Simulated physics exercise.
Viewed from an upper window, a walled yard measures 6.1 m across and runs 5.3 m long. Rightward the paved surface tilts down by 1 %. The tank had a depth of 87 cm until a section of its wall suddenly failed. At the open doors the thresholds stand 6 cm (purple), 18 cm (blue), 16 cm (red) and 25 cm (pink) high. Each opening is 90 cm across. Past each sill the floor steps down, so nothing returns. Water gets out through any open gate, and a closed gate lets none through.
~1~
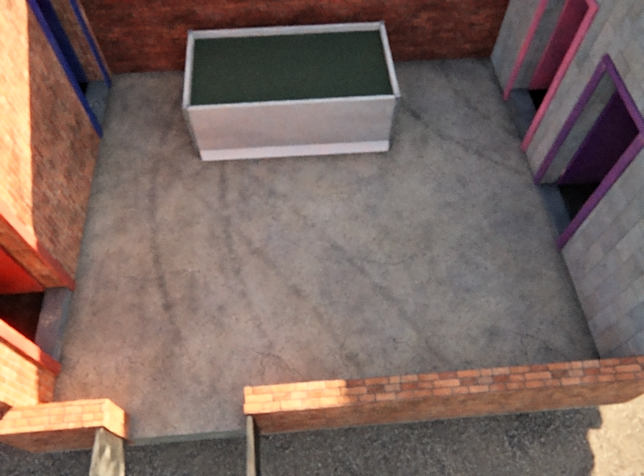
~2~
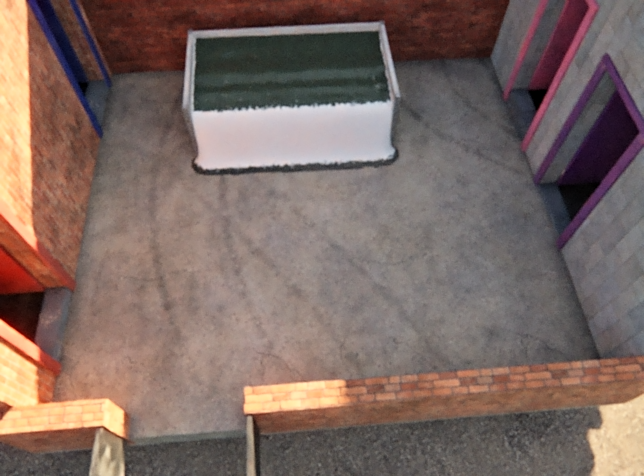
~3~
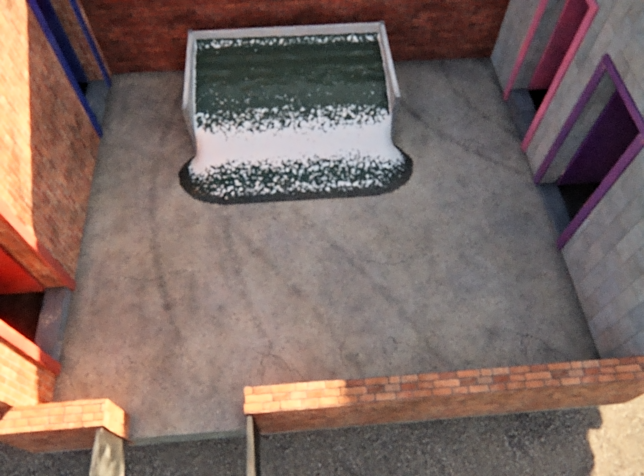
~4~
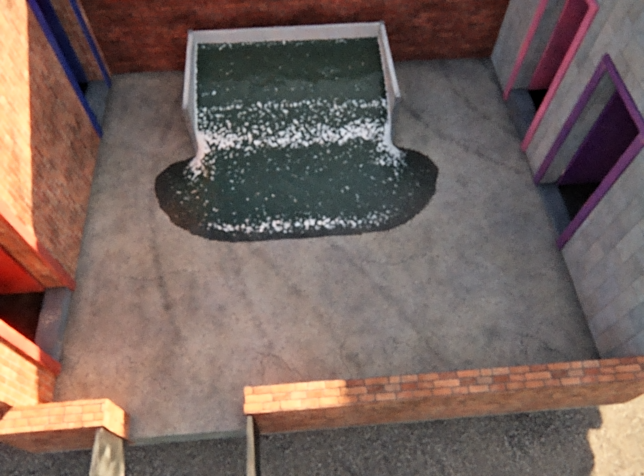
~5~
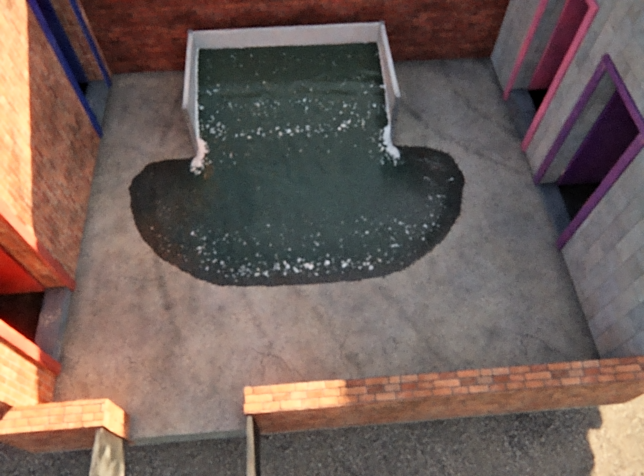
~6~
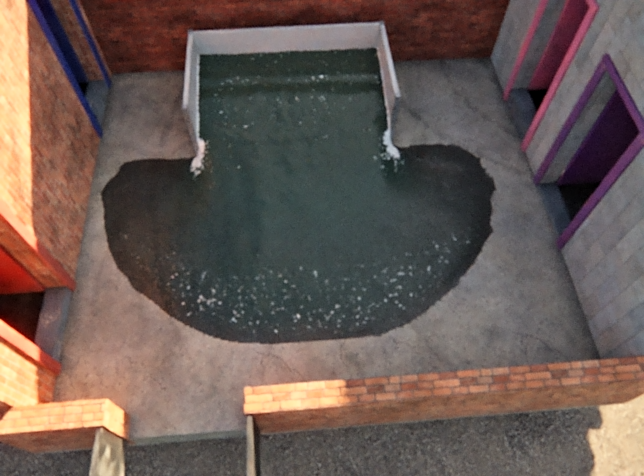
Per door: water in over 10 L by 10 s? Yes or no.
Purple door yes, blue door no, red door no, pink door no.
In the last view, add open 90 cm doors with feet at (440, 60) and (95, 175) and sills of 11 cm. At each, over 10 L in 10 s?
Taking them in order, the first is too much and the second fine.
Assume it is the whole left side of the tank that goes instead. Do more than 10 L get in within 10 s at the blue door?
Against that limit: Blue beyond it.
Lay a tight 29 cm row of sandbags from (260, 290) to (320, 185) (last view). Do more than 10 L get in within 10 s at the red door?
Measured against that limit, the red door comes out beyond it.
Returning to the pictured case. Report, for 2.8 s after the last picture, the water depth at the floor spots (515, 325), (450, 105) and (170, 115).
Reading - approx. 24 / 0 / 0 cm.
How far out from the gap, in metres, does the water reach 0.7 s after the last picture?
That comes to near 4.6 m out.
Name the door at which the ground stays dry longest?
That's the blue door.
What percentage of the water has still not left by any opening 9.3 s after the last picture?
70 %.
Then, 0.7 s after the last picture water covers 65 % of the floor and is deepest (51 cm) near (321, 383); purple door 4 cm at the sill, 0 L in, blue door not reached, red door 9 cm at the sill, 0 L in, pink door not reached.
Then, 1.5 s after the last picture water covers 65 % of the floor and is deepest (55 cm) near (595, 377); purple door 5 cm at the sill, 1 L in, blue door not reached, red door 11 cm at the sill, 0 L in, pink door not reached.
Then, 2.8 s after the last picture water covers 70 % of the floor and is deepest (30 cm) near (595, 377); purple door 12 cm at the sill, 16 L in, blue door not reached, red door 15 cm at the sill, 1 L in, pink door not reached.
Then, 5.3 s after the last picture water covers 95 % of the floor and is deepest (22 cm) near (461, 61); purple door 10 cm at the sill, 48 L in, blue door 3 cm at the sill, 0 L in, red door 6 cm at the sill, 1 L in, pink door 7 cm at the sill, 0 L in.
Then, 9.3 s after the last picture water covers 100 % of the floor and is deepest (14 cm) near (574, 317); purple door 11 cm at the sill, 97 L in, blue door 9 cm at the sill, 0 L in, red door 3 cm at the sill, 1 L in, pink door 11 cm at the sill, 0 L in.
